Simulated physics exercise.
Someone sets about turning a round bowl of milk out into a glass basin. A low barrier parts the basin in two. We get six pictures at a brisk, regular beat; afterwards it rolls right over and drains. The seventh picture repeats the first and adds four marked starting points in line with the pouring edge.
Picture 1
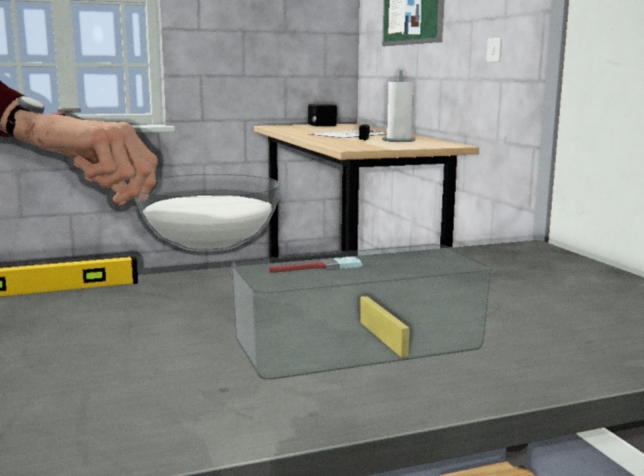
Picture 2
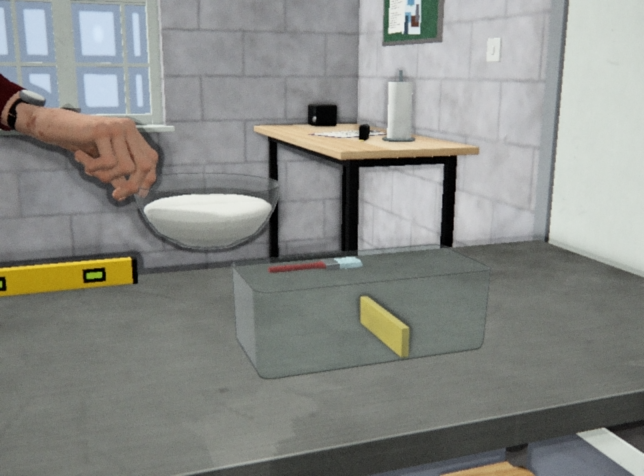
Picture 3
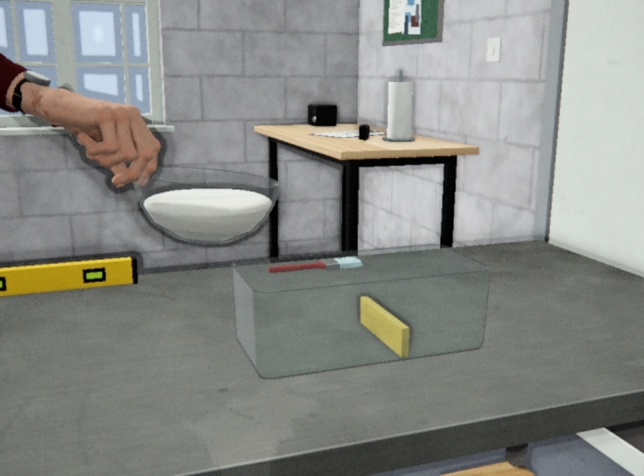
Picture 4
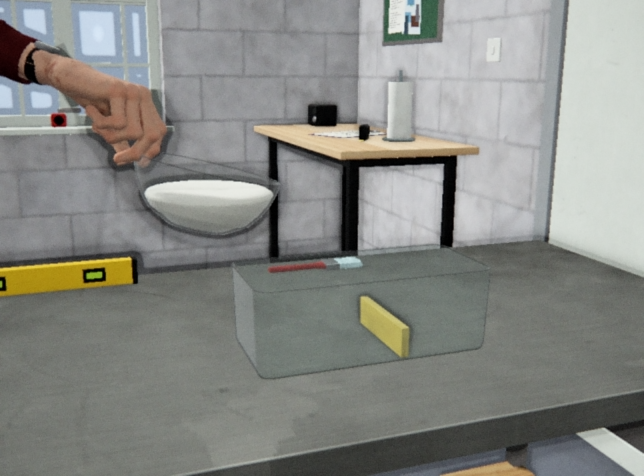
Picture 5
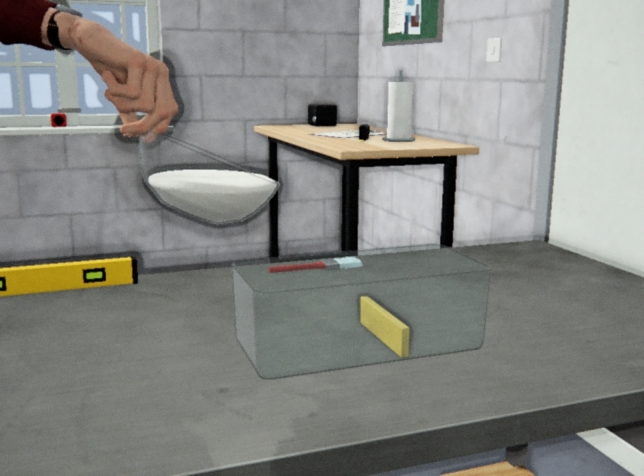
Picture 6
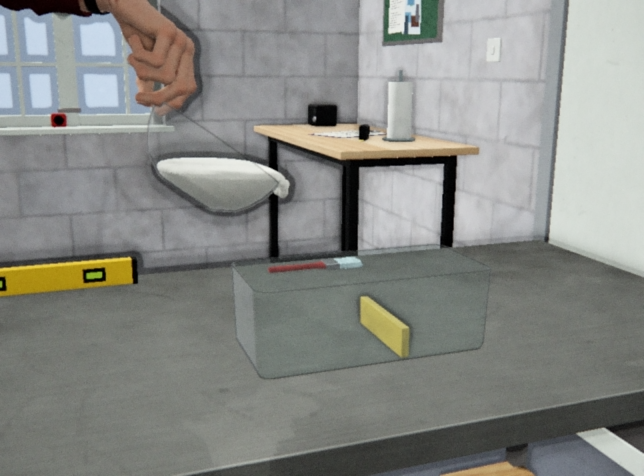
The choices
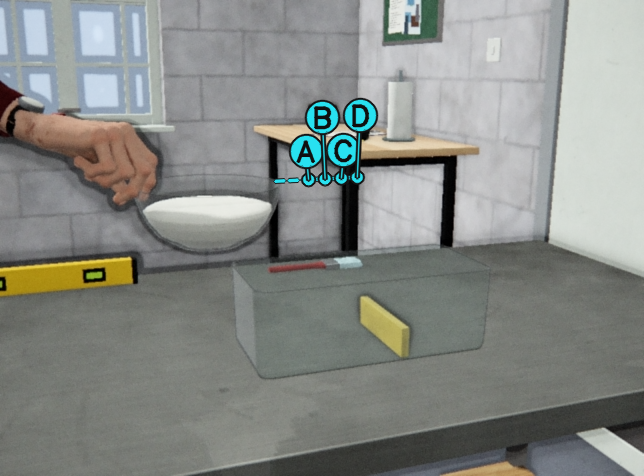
The clip shows a hand at the left holding a round bowl of milk beside a glass basin with a low yellow barrier; the bowl stays level, then tilts gradually rightward as the hand rises, and milk edges over its lip.
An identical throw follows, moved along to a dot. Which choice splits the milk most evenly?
Use dot A.
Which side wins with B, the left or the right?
The right one.
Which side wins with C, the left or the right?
The right one.
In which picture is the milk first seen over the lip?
Picture 6.
On the marked copy, A at (308, 179); B at (325, 178); C at (341, 178); D at (357, 177).
If A is chosen, about 50 % ends left of the wall and 48 % right of it.
If B is chosen, about 19 % ends left of the wall and 80 % right of it.
If C is chosen, about 12 % ends left of the wall and 87 % right of it.
If D is chosen, about 9 % ends left of the wall and 90 % right of it.
